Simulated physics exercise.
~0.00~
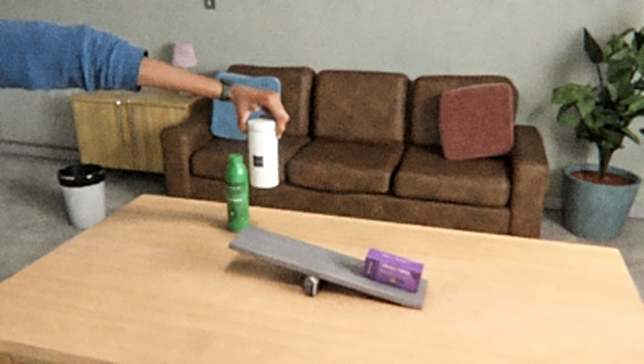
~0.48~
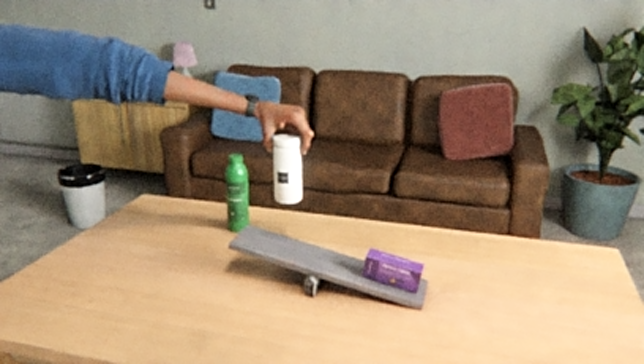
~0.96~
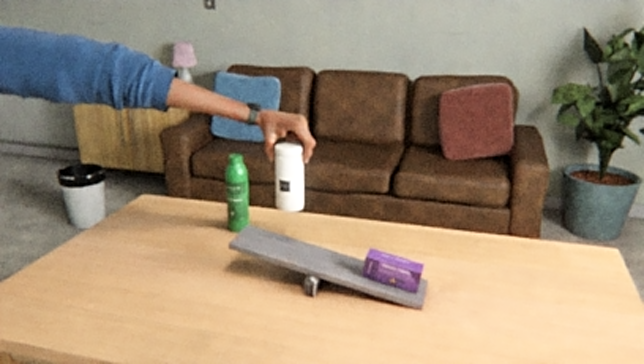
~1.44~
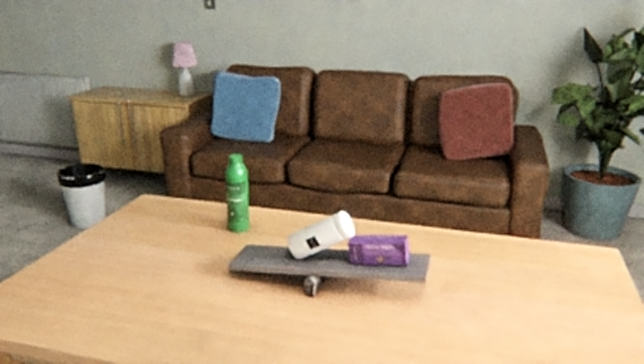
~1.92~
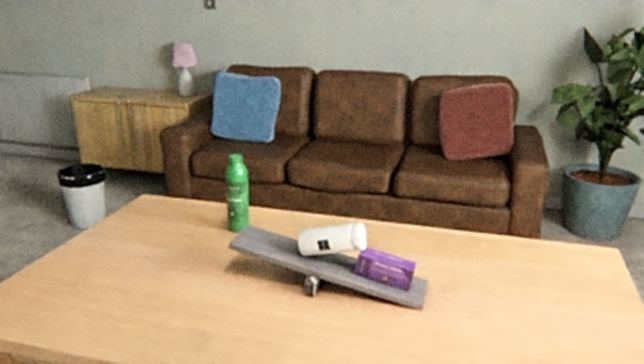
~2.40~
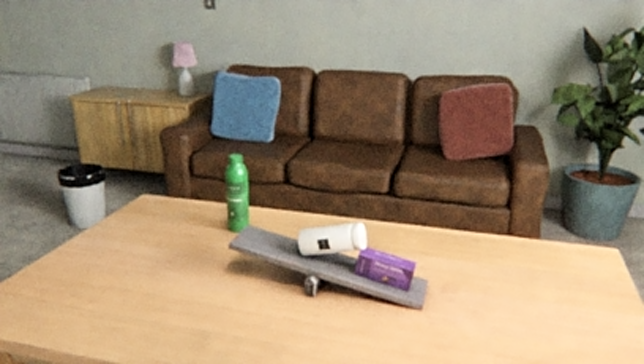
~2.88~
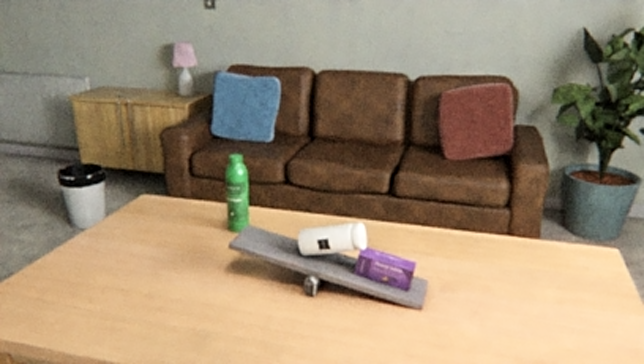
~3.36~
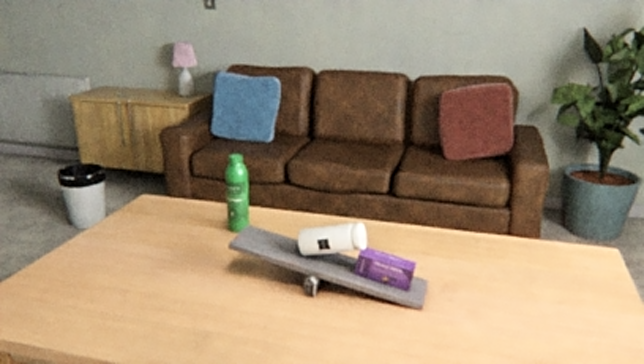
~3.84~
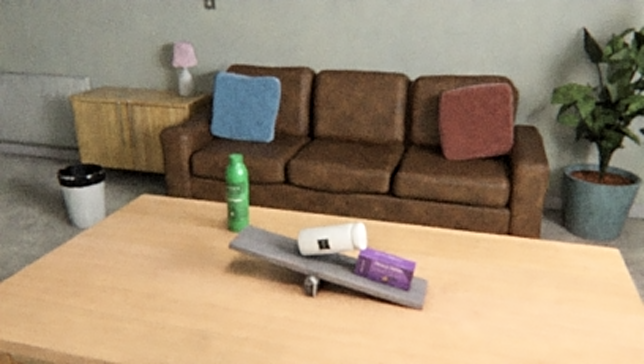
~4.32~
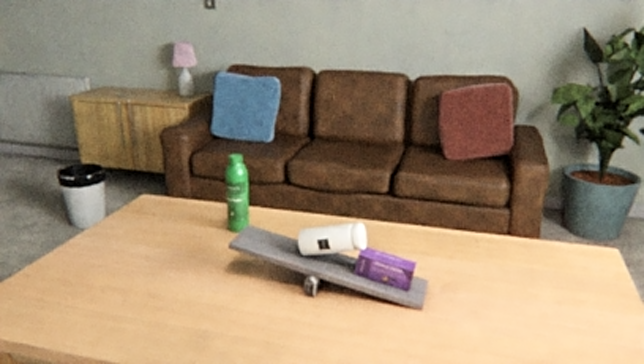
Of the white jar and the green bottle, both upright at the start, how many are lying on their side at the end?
One of them is lying on its side at the end, the white jar, while the green bottle still stands upright.
In the video, a hand lowers a white jar over a tilted grey plank holding a purple packet, beside a green bottle, and lets go. The plank rocks the other way, then settles leaning as before, with the jar on its side against the packet.
